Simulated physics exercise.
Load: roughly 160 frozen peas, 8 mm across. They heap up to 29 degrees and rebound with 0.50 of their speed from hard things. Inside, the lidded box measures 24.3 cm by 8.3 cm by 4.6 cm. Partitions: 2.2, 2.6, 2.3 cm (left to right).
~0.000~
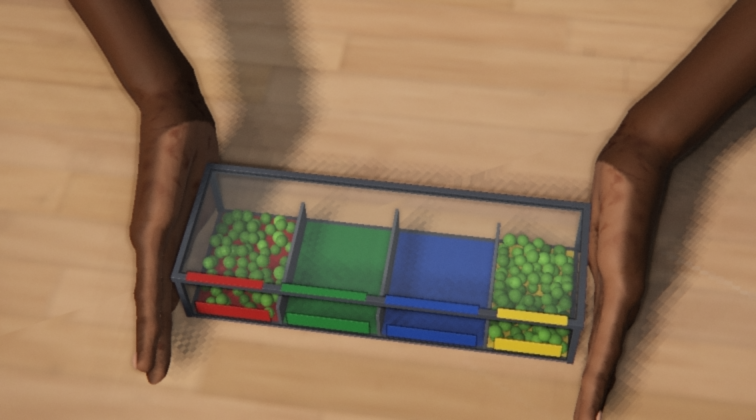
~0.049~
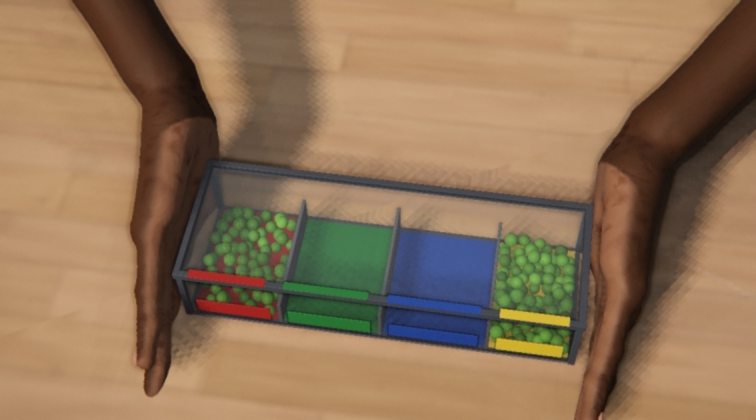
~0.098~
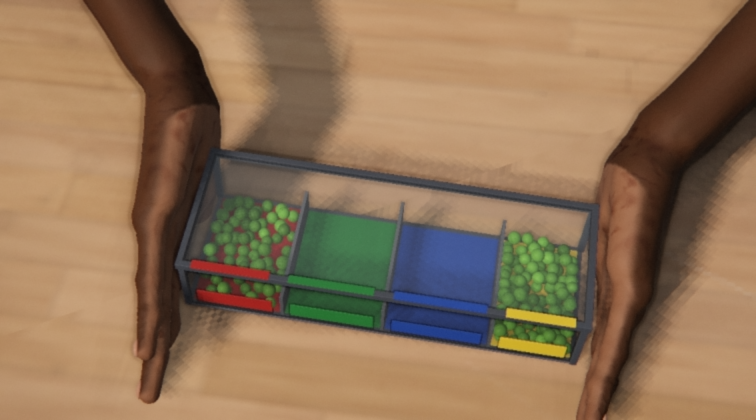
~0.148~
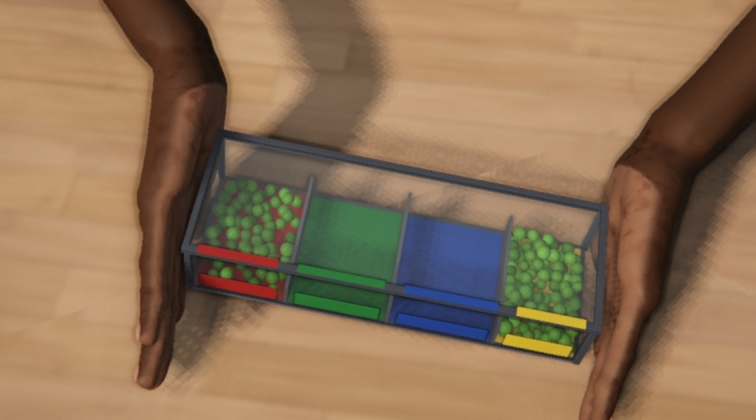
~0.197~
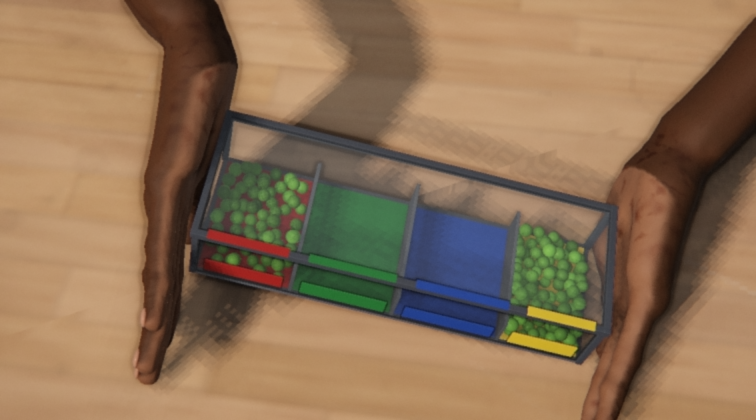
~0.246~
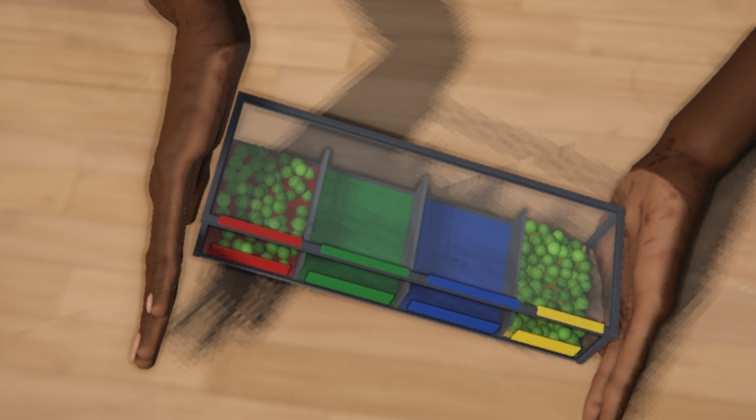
On a pale wooden surface seen from above, two hands reach in from the top corners and flank a clear box. Its four compartments run red, green, blue and yellow from left to right, with small green balls in the red and yellow ones and none in the middle two. The hands tilt the box, its left end rising and its right end staying low, while the balls remain in their compartments.
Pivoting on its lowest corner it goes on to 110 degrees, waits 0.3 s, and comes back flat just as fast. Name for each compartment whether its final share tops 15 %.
Red compartment: Under; blue compartment: Under; green compartment: Under; yellow compartment: Over.
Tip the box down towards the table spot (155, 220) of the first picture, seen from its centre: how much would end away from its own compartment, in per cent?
Some 60 per cent.
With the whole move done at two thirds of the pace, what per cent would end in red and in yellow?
In that case red 0; yellow 100.
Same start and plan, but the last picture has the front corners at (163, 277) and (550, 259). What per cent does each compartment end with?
Red 100; blue 0; green 0; yellow 0.
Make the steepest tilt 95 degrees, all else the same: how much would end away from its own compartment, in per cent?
Some 40 per cent.
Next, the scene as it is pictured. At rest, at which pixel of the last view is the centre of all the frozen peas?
Around (549, 296).
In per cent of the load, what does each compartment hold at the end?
Red 0, blue 0, green 0, yellow 100.
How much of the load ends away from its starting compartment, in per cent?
Roughly 40 per cent.
After 1.37 s, tilt 110 degrees; blue 20 %, yellow 80 %.
Then, at 2.12 s, tilt 57 degrees; yellow 100 %.
After 2.90 s, tilt 0 degrees; yellow 100 %.
In the end, at 3.3 s, red 0 %, blue 0 %, green 0 %, yellow 100 %.
